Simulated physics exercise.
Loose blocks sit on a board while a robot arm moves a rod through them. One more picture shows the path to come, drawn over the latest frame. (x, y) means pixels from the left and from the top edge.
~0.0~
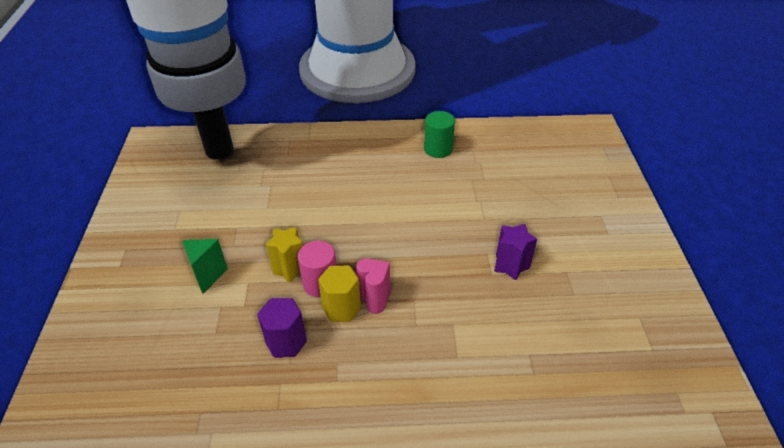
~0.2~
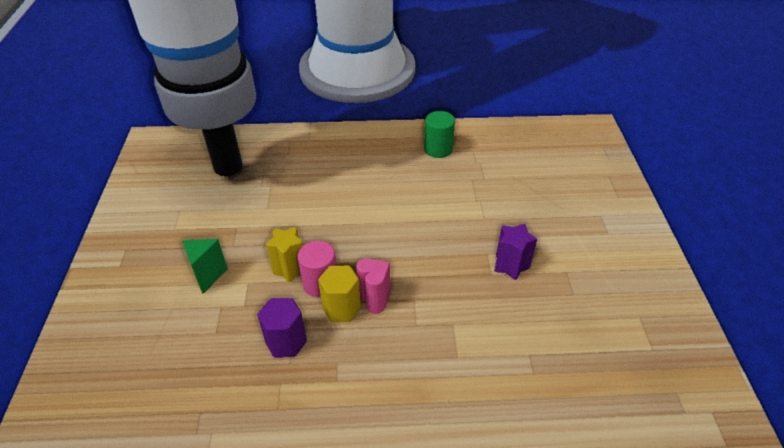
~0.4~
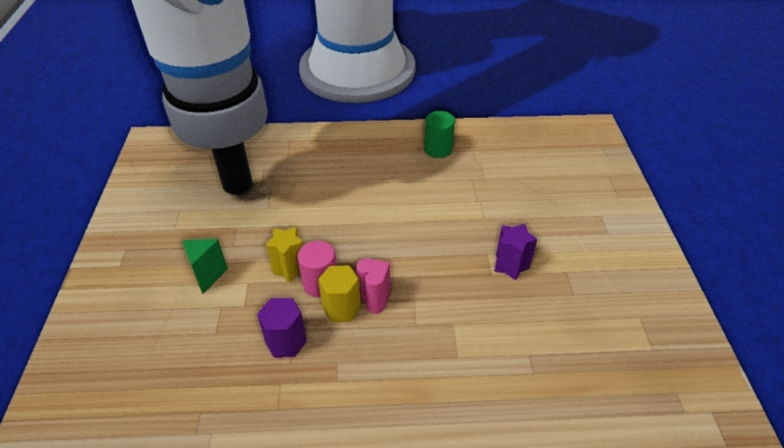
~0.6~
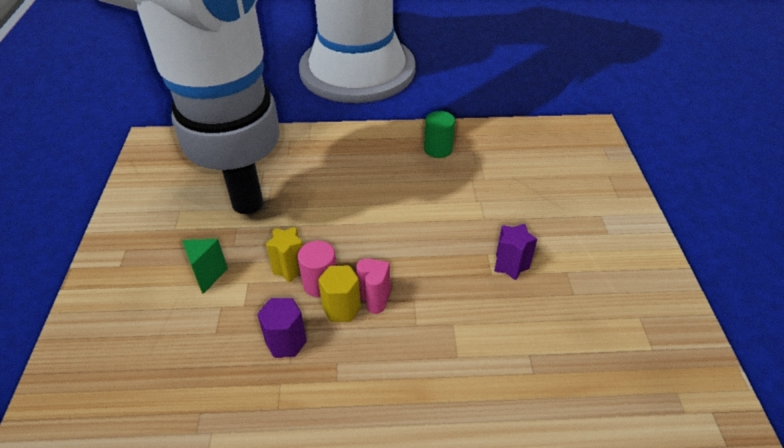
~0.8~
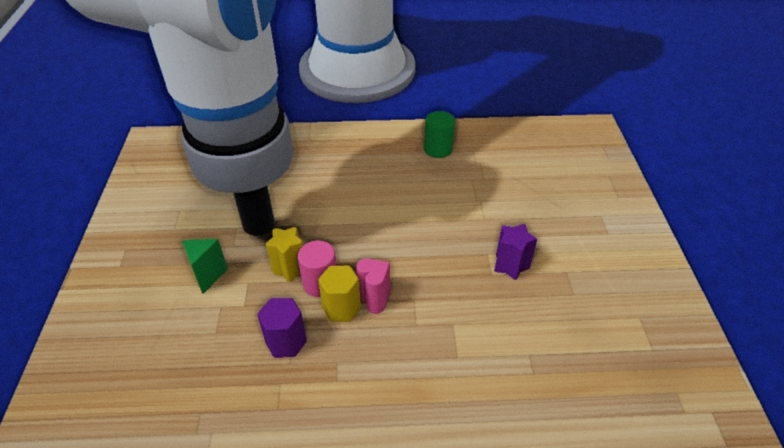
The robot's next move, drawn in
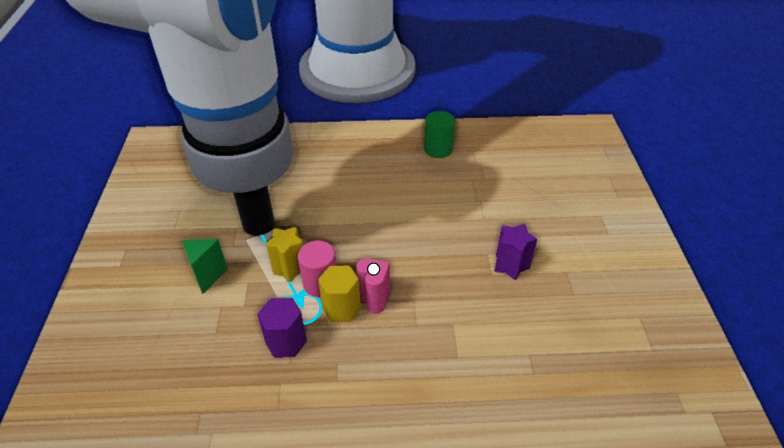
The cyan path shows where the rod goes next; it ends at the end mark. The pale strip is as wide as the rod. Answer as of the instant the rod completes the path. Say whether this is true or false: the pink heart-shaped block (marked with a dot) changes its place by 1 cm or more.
This is true.
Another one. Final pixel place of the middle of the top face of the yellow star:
It will likely be found at (331, 275).
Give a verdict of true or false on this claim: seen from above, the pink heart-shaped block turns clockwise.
My answer: True.
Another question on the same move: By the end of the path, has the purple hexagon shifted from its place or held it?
By then it is still where it was.
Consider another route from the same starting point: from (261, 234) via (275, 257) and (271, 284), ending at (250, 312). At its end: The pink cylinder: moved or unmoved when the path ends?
It is shoved along.
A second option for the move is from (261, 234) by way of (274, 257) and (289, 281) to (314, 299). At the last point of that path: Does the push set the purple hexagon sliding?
No, I don't think so.
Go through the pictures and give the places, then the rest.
The first frame shows rod's lower end (220, 151); purple hexagon (279, 313); yellow star (284, 238); pink cylinder (316, 253); yellow hexagon (338, 278); pink heart-shaped block (374, 269).
The second frame shows rod (228, 167); blocks still.
The third frame shows rod (238, 185); blocks still.
The fourth frame shows rod (248, 204); blocks still.
The fifth frame shows rod (259, 225); purple hexagon (279, 313); yellow star (284, 238); pink cylinder (316, 253); yellow hexagon (338, 278); pink heart-shaped block (374, 269).
Drawn move, straight from (261, 234) to (303, 309); the dot is on the pink heart-shaped block.
What follows on the original path. One third of the way, rod (273, 248); yellow star (294, 244), turned 15° anticlockwise; pink cylinder (323, 255); yellow hexagon (341, 281).
Two thirds of the way, rod (287, 273); yellow star (315, 261), turned 55° anticlockwise; pink cylinder (349, 258); yellow hexagon (352, 288), turned 40° clockwise; pink heart-shaped block (383, 270).
At the end, rod (301, 299); purple hexagon still; yellow star (331, 275), turned 95° anticlockwise; pink cylinder (357, 257); yellow hexagon (359, 291), turned 40° clockwise; pink heart-shaped block (388, 269), turned 35° clockwise.
